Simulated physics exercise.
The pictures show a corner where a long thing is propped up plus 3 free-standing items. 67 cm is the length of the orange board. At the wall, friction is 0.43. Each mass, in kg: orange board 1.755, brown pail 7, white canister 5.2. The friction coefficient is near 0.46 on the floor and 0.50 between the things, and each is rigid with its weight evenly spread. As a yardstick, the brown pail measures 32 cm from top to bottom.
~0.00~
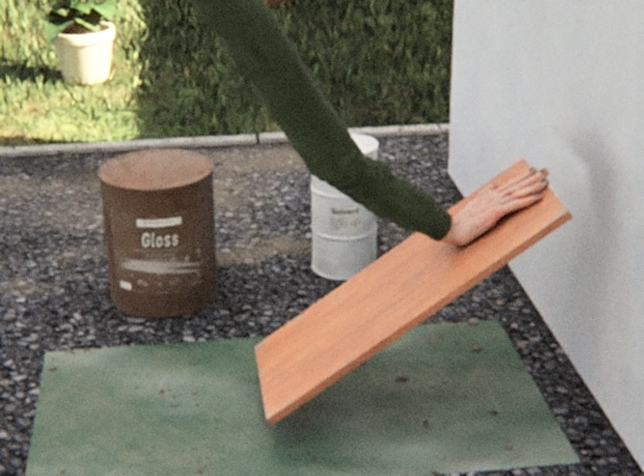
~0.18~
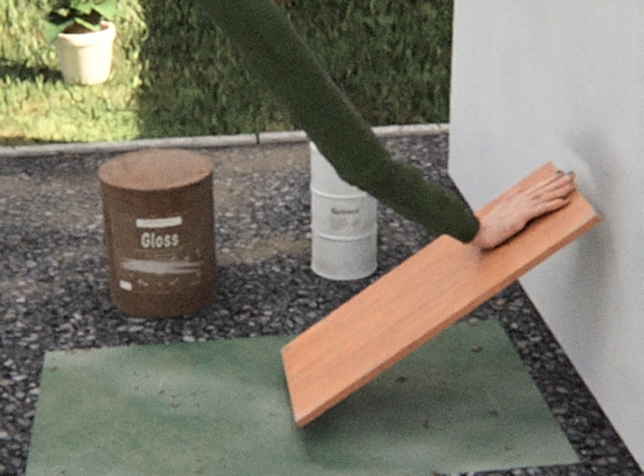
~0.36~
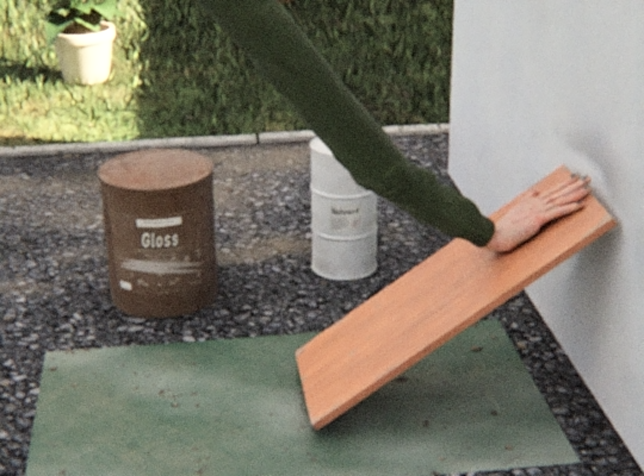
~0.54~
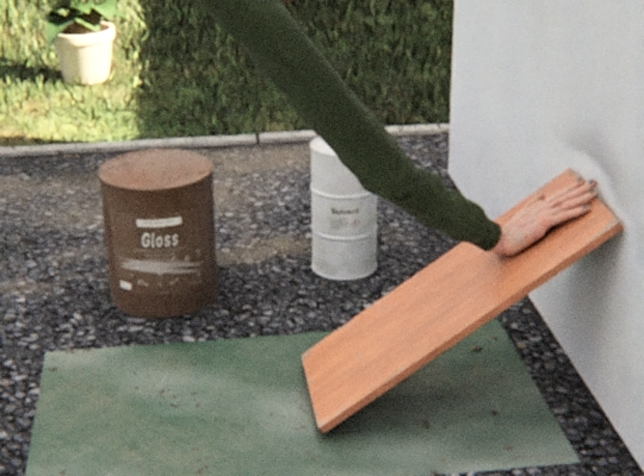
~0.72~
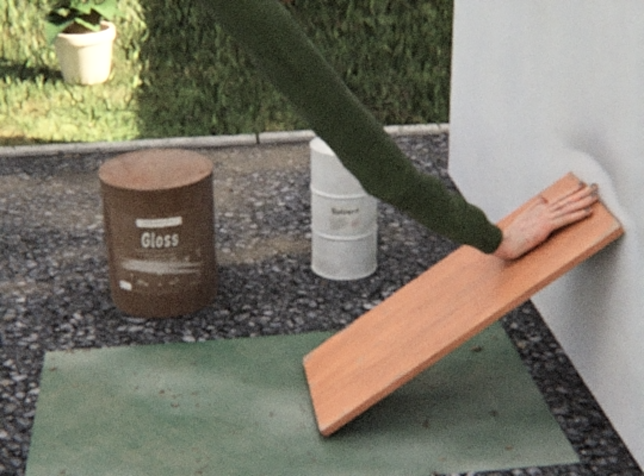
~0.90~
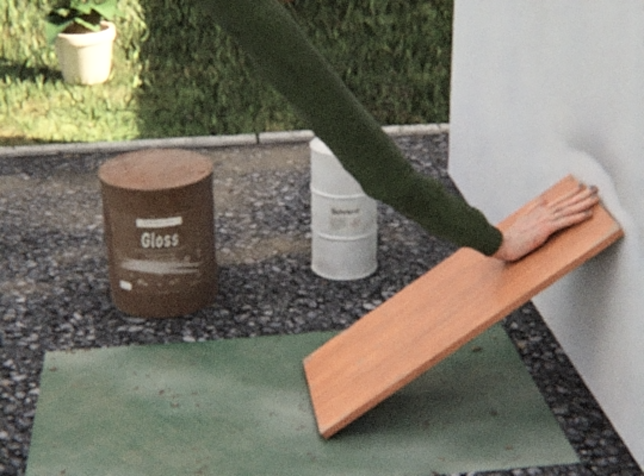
Beside a pale wall, a hand moves a tilted orange board right until it leans there.
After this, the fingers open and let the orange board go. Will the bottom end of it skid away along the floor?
It loses its lean.
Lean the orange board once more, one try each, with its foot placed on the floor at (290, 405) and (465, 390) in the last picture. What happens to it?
Slipping, then standing.
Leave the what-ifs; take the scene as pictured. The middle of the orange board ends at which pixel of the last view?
Near (417, 389).
After 1.30 s, orange board 10° lower than it was left near (437, 326).
After 1.50 s, orange board 35° lower than it was left near (418, 389).
At rest (2.2 s), not toppled but over 10 cm from the start, orange board; the other 2 in place, give or take 10 cm. Seen from the same camera at the end, orange board near (418, 389). The board slides down.
